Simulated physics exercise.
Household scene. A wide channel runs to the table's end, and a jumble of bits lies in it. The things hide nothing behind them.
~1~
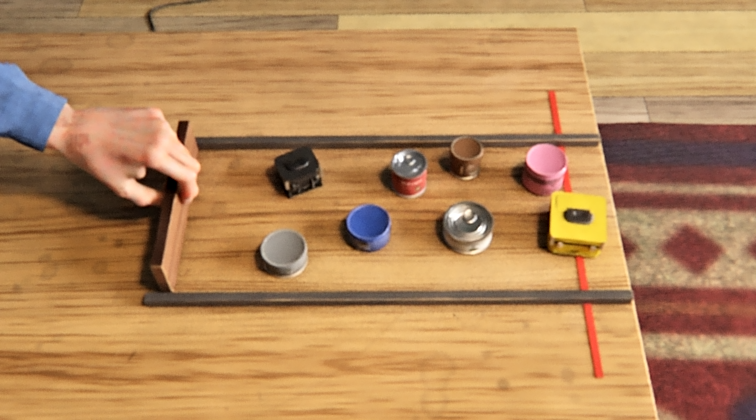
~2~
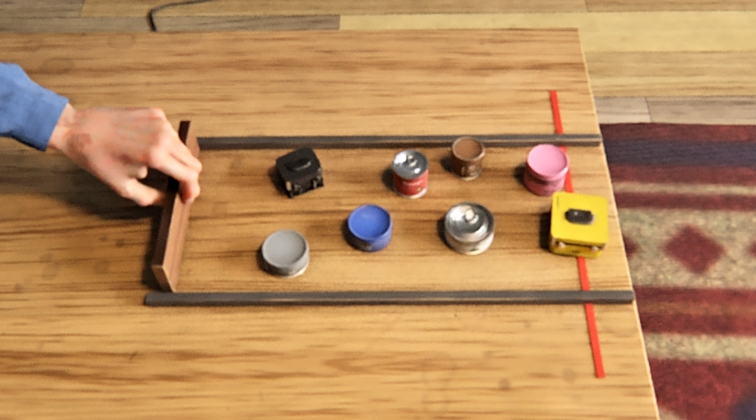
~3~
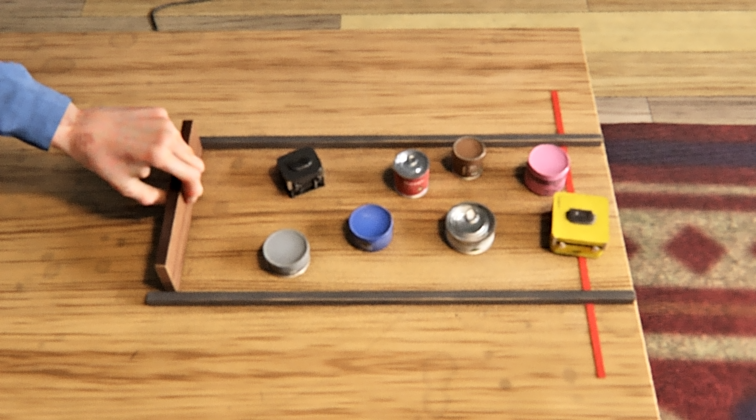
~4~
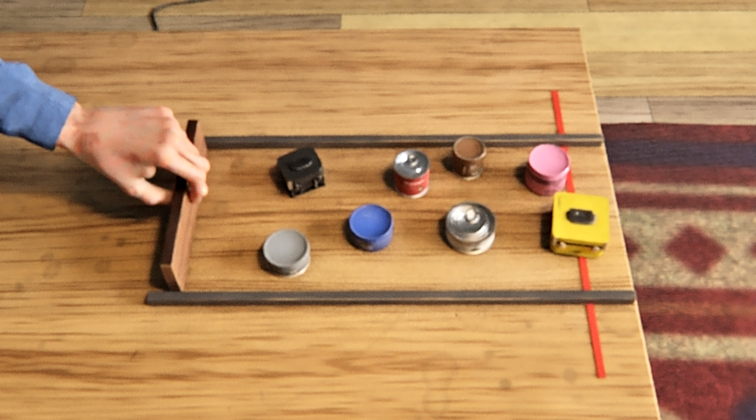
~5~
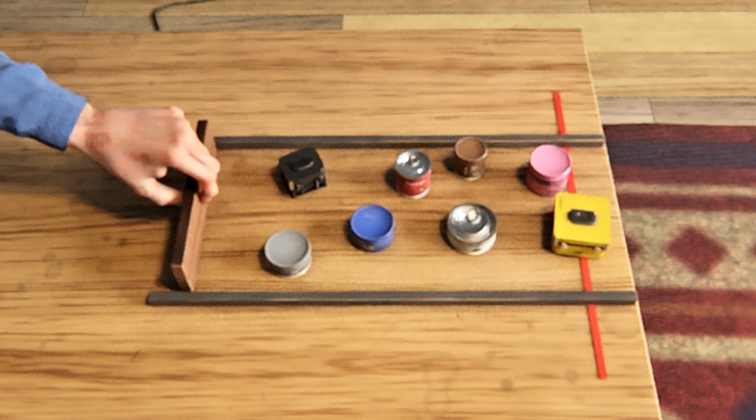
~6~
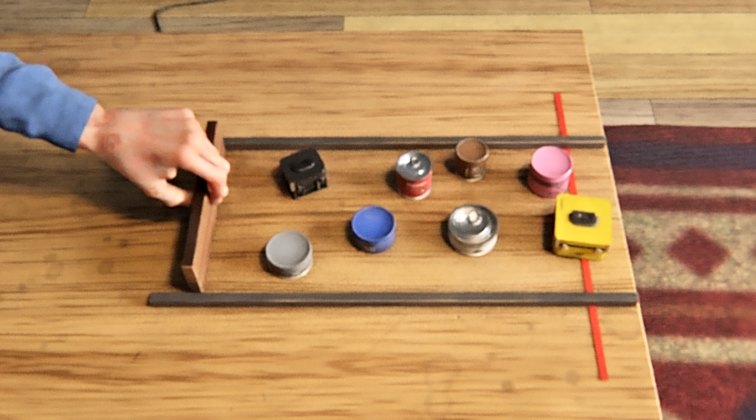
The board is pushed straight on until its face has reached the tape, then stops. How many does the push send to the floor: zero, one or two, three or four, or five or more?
Three to four lost.
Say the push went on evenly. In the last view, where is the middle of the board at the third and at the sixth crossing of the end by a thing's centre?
I'd say close to (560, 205), then close to (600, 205).
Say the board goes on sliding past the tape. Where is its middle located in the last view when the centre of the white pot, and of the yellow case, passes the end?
Middle: Roughly (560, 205); roughly (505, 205).
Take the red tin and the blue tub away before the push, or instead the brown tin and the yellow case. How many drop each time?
2 in the first case and 3 in the second.
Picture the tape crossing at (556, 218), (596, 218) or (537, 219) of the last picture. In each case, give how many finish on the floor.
Those tries give 2, 4 and 2.
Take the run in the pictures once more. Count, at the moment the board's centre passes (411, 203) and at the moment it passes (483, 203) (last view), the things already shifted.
Tally: First 6; then 8.
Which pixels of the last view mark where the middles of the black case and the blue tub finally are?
Final positions - black case around (594, 179), blue tub around (603, 224).
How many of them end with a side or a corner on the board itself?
Looks like 4 of them, all told.
Early on, none off yet; yellow case at rest near (581, 228); pink tub at rest near (550, 172); brown tin at rest near (471, 160).
A while later, none off yet; yellow case at rest near (581, 228); pink tub at rest near (550, 172); brown tin travelled about its own width near (489, 154).
Further along, none off yet; yellow case travelled about its own width near (630, 230); pink tub travelled about its own width near (601, 170); brown tin travelled well along near (521, 151).
Finally, the number that fall off is three or four; lost, red tin, white pot, pink tub and yellow case.
